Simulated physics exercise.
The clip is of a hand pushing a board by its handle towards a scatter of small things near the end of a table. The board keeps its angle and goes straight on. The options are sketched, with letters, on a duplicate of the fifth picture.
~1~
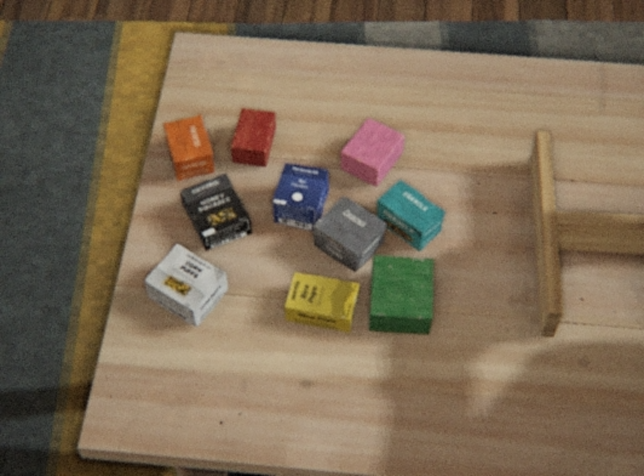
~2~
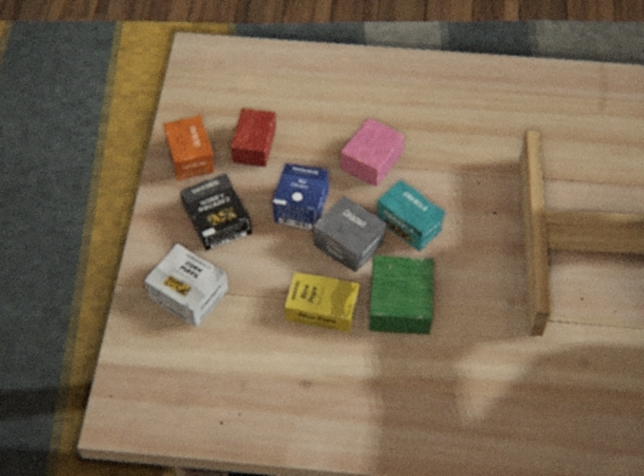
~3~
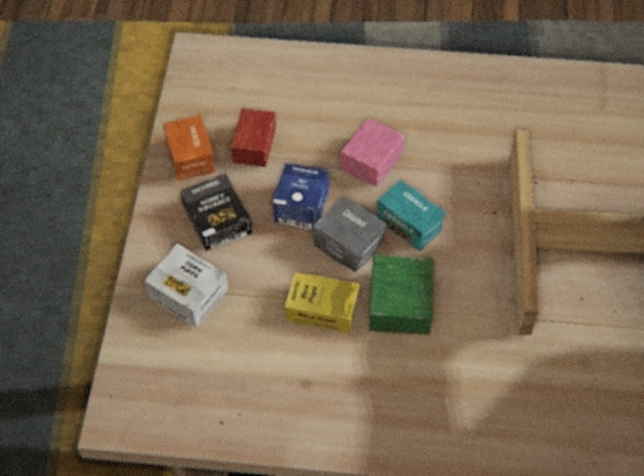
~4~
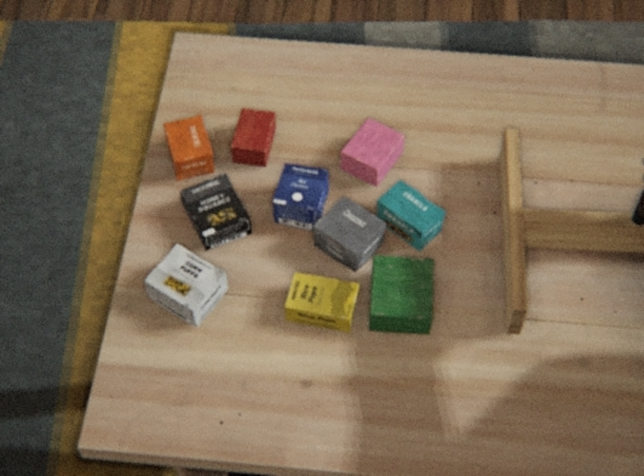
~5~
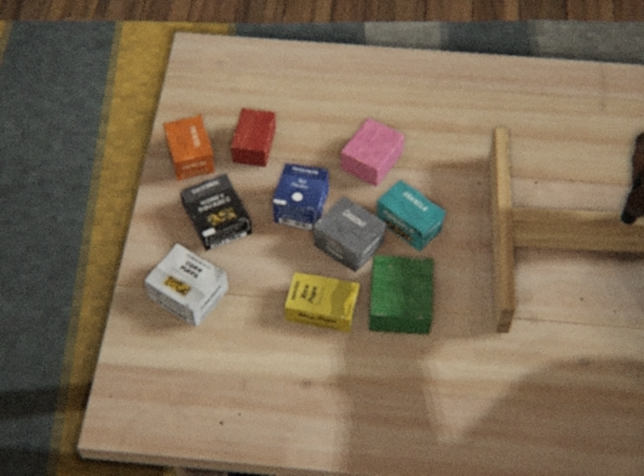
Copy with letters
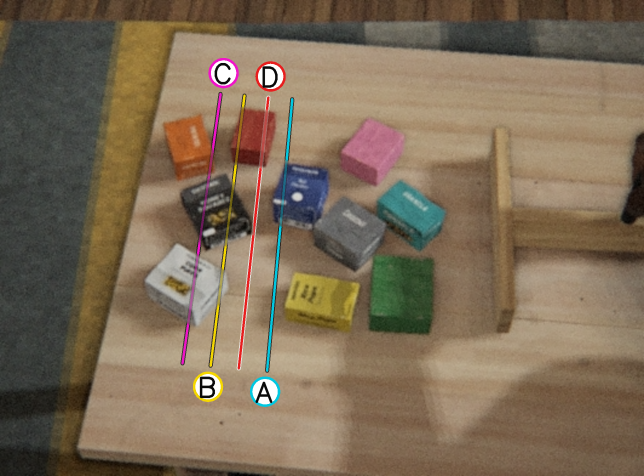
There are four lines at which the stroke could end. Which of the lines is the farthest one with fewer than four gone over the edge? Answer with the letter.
Up to line B.
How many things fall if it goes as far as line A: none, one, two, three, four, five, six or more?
In all, none.
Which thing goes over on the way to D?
The white packet goes over.
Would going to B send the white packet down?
By then, yes.
On the copy, A at (281, 223); B at (229, 219); C at (203, 217); D at (255, 221).
On B. First, board (406, 206); yellow packet (300, 303); pink block (368, 152).
Then, board (307, 198); white packet (135, 285); black packet (187, 216).
Finally, board (232, 192); white packet over the edge; orange packet over the edge; three fallen.
By contrast, A is within the limit but short; C drops four; D is within the limit but short.
